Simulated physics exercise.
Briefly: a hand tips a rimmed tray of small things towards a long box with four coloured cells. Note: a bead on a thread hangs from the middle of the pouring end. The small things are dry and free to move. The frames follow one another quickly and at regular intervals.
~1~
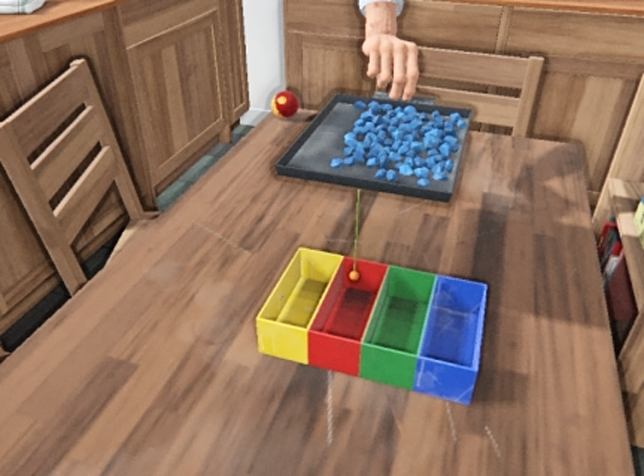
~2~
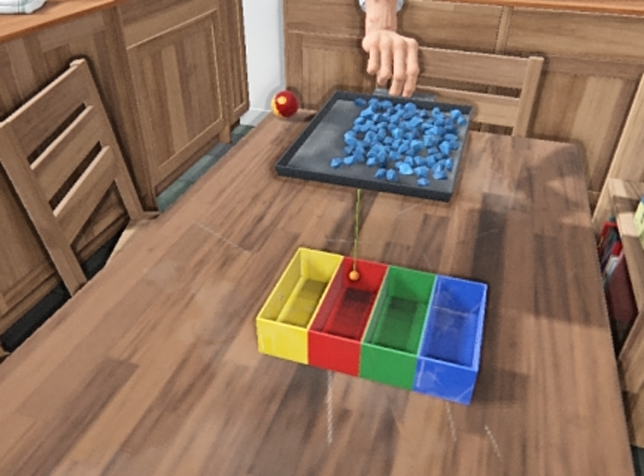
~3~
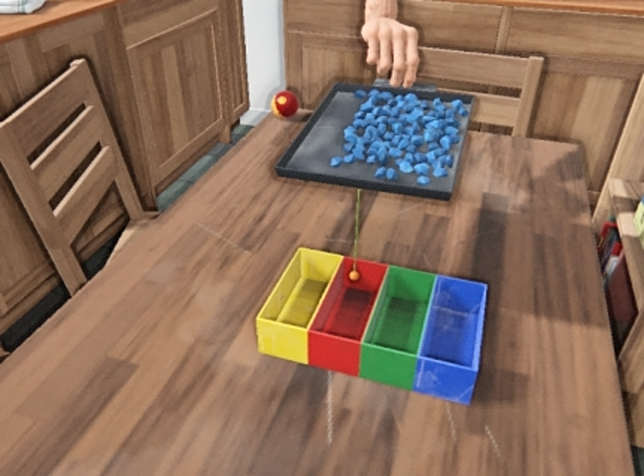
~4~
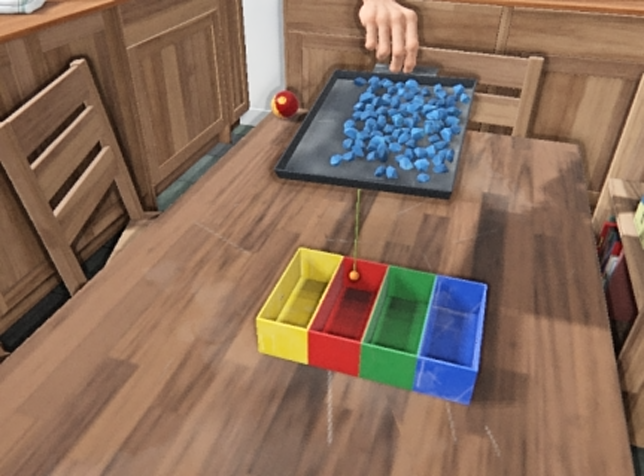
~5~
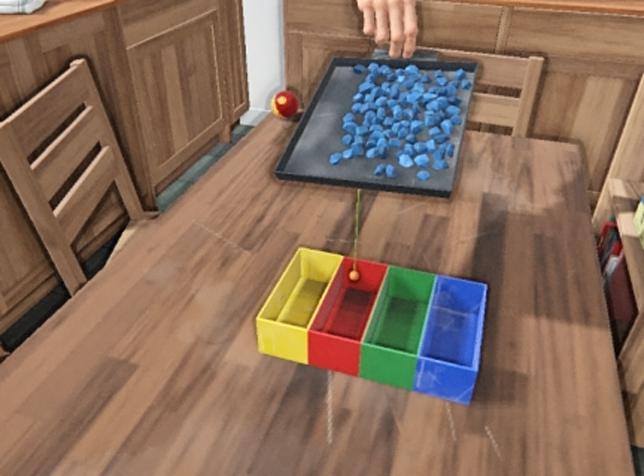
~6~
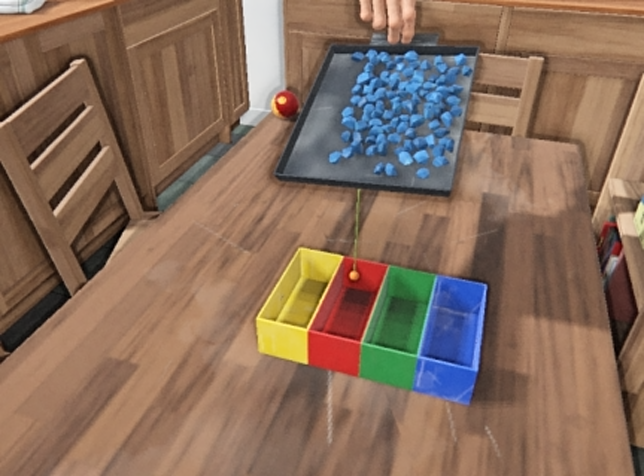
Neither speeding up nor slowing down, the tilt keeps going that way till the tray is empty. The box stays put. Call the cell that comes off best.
The yellow cell comes off best.
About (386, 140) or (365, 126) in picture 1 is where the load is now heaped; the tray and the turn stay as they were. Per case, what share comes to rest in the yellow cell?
It comes to about 40 per cent the first time and about 40 per cent the second.
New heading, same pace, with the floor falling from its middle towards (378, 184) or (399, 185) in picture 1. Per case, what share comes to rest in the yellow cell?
Around 10 percent for the first aim and around 0 percent for the second.
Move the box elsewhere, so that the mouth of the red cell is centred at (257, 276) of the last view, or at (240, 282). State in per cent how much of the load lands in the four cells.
Some 80 percent, followed by some 80 percent.
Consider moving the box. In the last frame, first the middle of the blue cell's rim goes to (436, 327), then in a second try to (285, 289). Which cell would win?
The cell in yellow, and then the blue one.
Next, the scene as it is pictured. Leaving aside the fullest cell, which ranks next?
That would be the red one.
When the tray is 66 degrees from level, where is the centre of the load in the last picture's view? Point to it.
The centre of the load shows up near (340, 167) in the last view.
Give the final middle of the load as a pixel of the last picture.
Resting centre, last picture - approx. (300, 338).
Soon after the last picture, tray tipped steeply; most on the tray; a small part falling or outside the box.
A little later, tray tipped past a quarter turn; a small part on the tray; about a quarter in the yellow cell; a small part in the red cell; a small part in the green cell; about a third falling or outside the box.
Later still, tray tipped past a quarter turn; about a third in the yellow cell; about a quarter in the red cell; a small part in the green cell; about a third falling or outside the box.
At rest, tray tipped past a quarter turn; about a third in the yellow cell; about a quarter in the red cell; a small part in the green cell; none in the blue cell; about a third outside the box.
